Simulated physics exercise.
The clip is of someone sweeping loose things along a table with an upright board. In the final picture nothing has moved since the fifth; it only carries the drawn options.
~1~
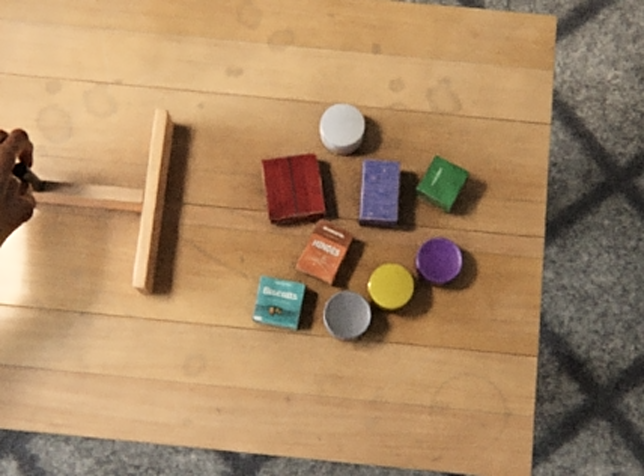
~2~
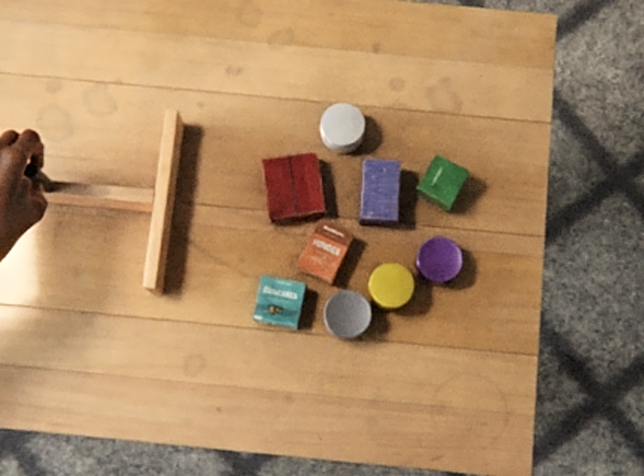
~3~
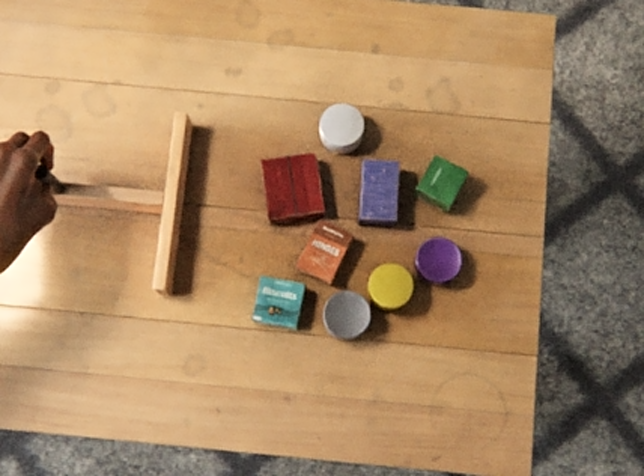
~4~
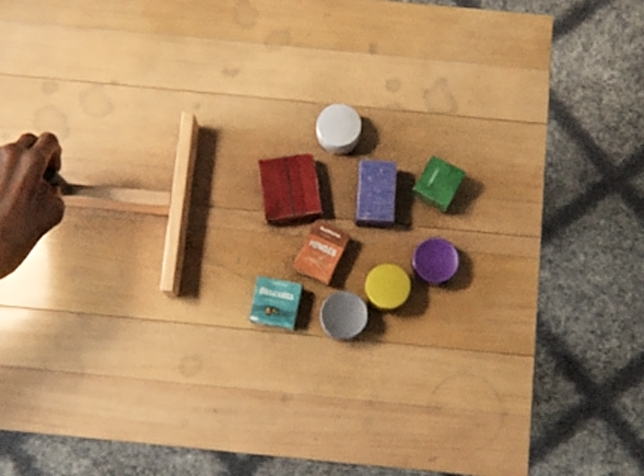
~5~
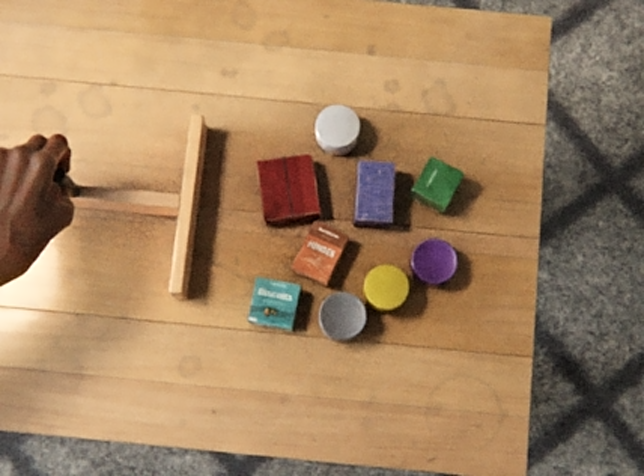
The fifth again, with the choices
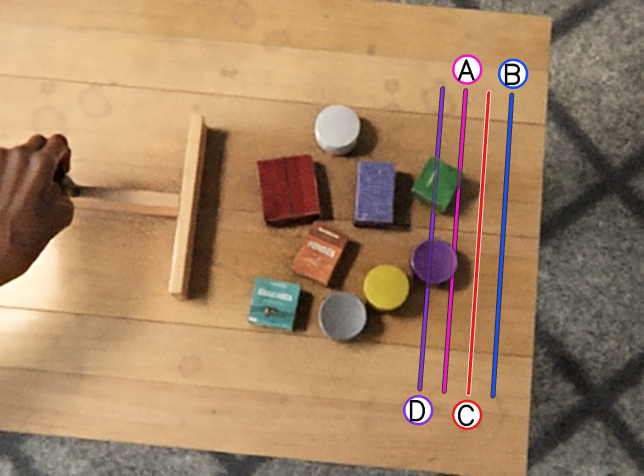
A hand slides an upright wooden board slightly right toward a group of small boxes and round containers.
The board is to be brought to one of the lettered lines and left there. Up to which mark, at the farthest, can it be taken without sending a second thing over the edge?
Stop at A.
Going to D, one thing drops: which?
The green packet goes over.
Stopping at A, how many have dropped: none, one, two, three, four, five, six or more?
In all, one.
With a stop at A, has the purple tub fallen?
By then, no.
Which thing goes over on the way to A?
The green packet goes over.
On the marked copy, A at (455, 237); B at (503, 241); C at (479, 239); D at (432, 235).
Taking A. A third of the way, board (284, 211); grey jar (351, 320); turquoise packet (306, 307).
Two thirds of the way, board (382, 220); green packet (503, 189); blue block (464, 204).
When it is over, board (455, 227); green packet over the edge; blue block (536, 210); one fallen.
As for the rest, B drops three; C drops three; D is within the limit but short.
